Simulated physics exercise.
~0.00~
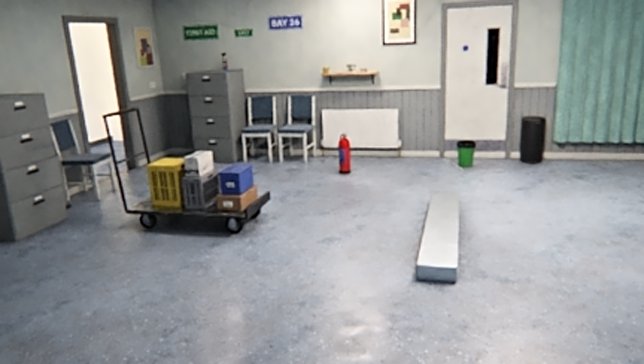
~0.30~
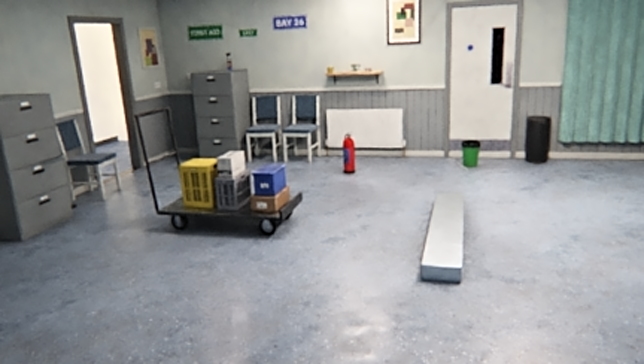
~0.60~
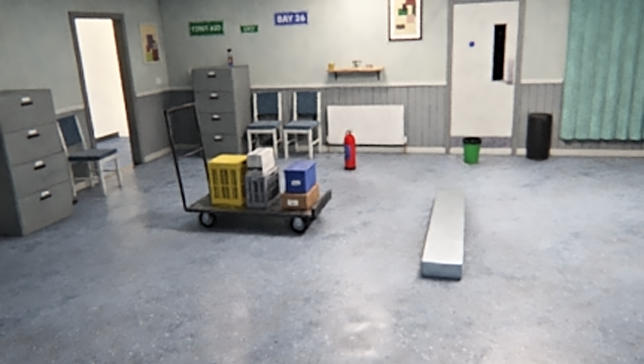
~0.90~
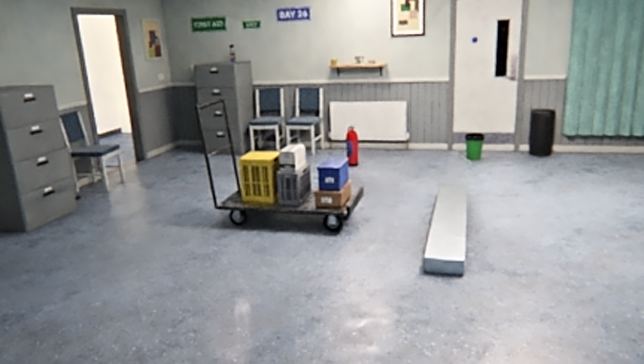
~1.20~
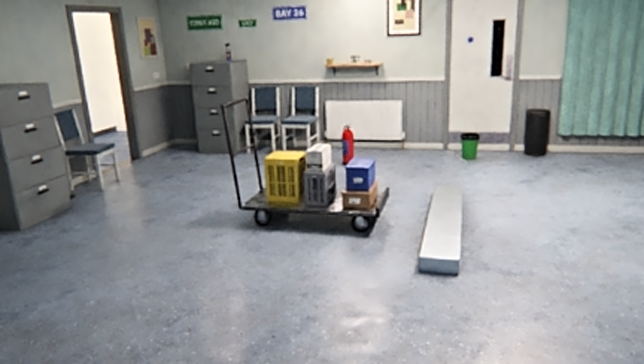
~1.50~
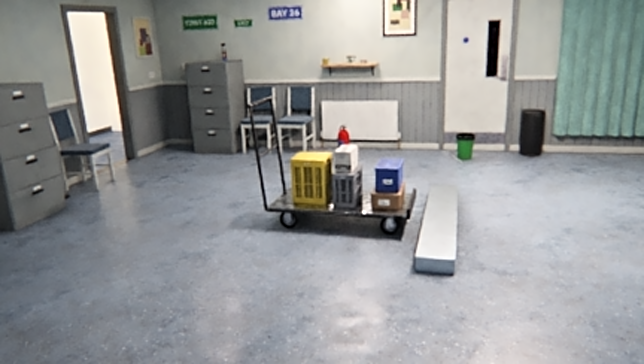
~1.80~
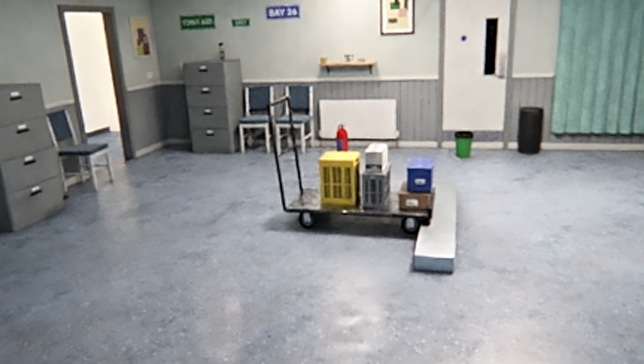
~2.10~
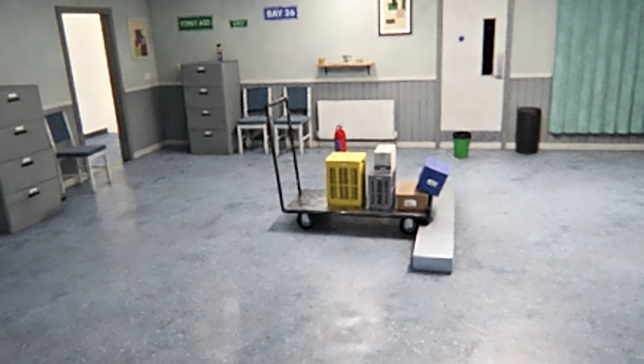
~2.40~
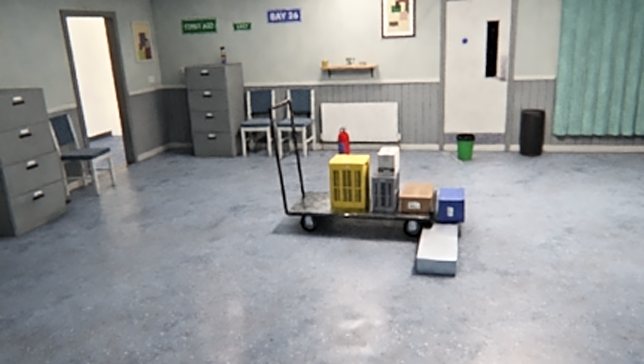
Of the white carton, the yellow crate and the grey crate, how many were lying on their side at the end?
None of them were lying on their side. The white carton, the yellow crate and the grey crate were all still upright on the cart.
